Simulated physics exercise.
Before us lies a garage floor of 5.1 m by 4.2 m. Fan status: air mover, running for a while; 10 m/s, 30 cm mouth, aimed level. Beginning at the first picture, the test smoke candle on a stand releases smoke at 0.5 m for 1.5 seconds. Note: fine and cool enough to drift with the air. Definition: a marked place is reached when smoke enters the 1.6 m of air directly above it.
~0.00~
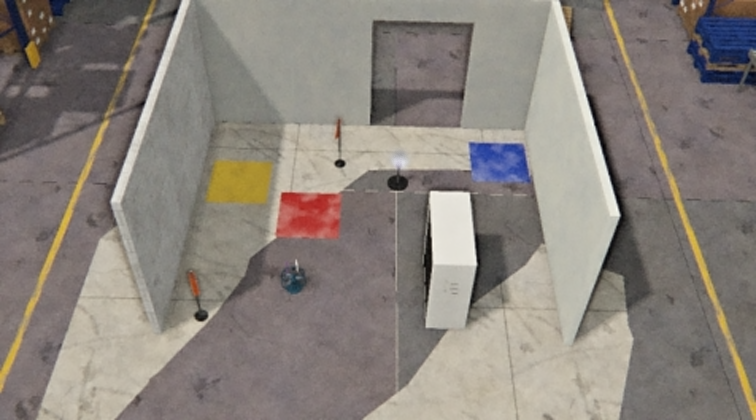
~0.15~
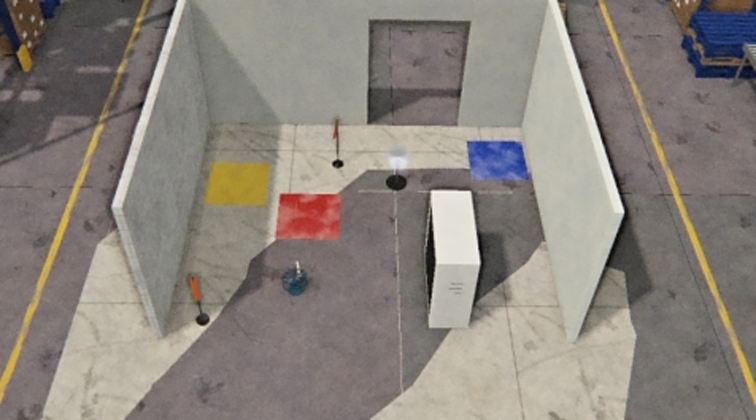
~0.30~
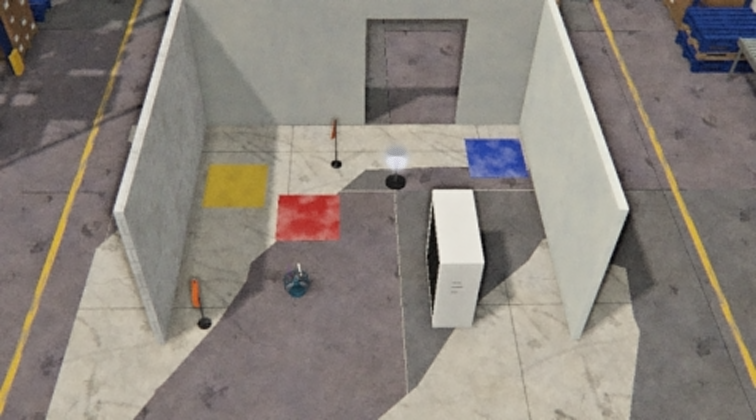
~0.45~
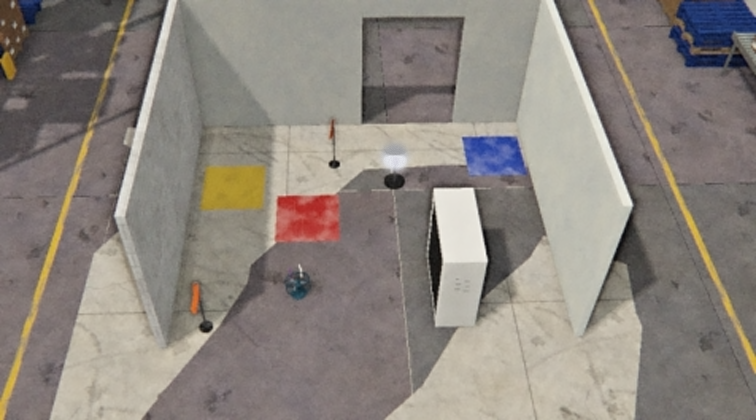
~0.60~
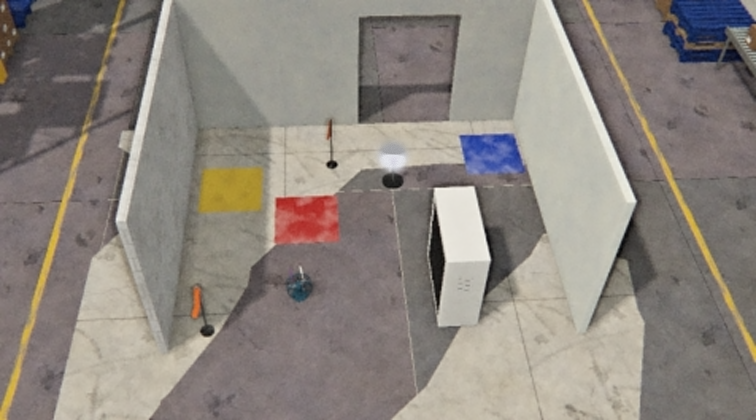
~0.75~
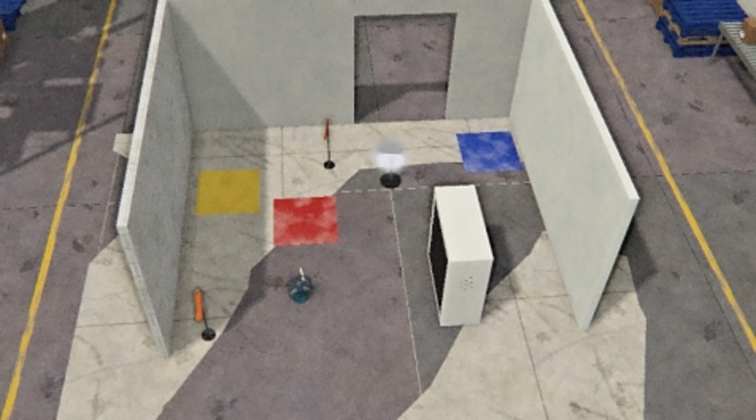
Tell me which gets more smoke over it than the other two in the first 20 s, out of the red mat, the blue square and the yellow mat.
I would say blue.
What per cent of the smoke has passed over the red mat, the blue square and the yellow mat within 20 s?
0 % red, 50 % blue, 0 % yellow, roughly.
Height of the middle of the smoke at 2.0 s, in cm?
The middle is at about 40 cm above the surface.
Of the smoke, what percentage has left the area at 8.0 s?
Estimated share: Some 1 %.
By 2.0 s, 0 % has passed over the yellow mat, 0 % over the blue square and 0 % over the red mat; 0 % has left the area, and the middle of the rest is near (387, 154).
By 4.0 s, 0 % has passed over the yellow mat, 0 % over the blue square and 0 % over the red mat; 0 % has left the area, and the middle of the rest is near (377, 148).
By 8.0 s, 0 % has passed over the yellow mat, 4 % over the blue square and 0 % over the red mat; 1 % has left the area, and the middle of the rest is near (380, 125).
By 20.0 s, 0 % has passed over the yellow mat, 48 % over the blue square and 0 % over the red mat; 60 % has left the area, and the middle of the rest is near (547, 212).
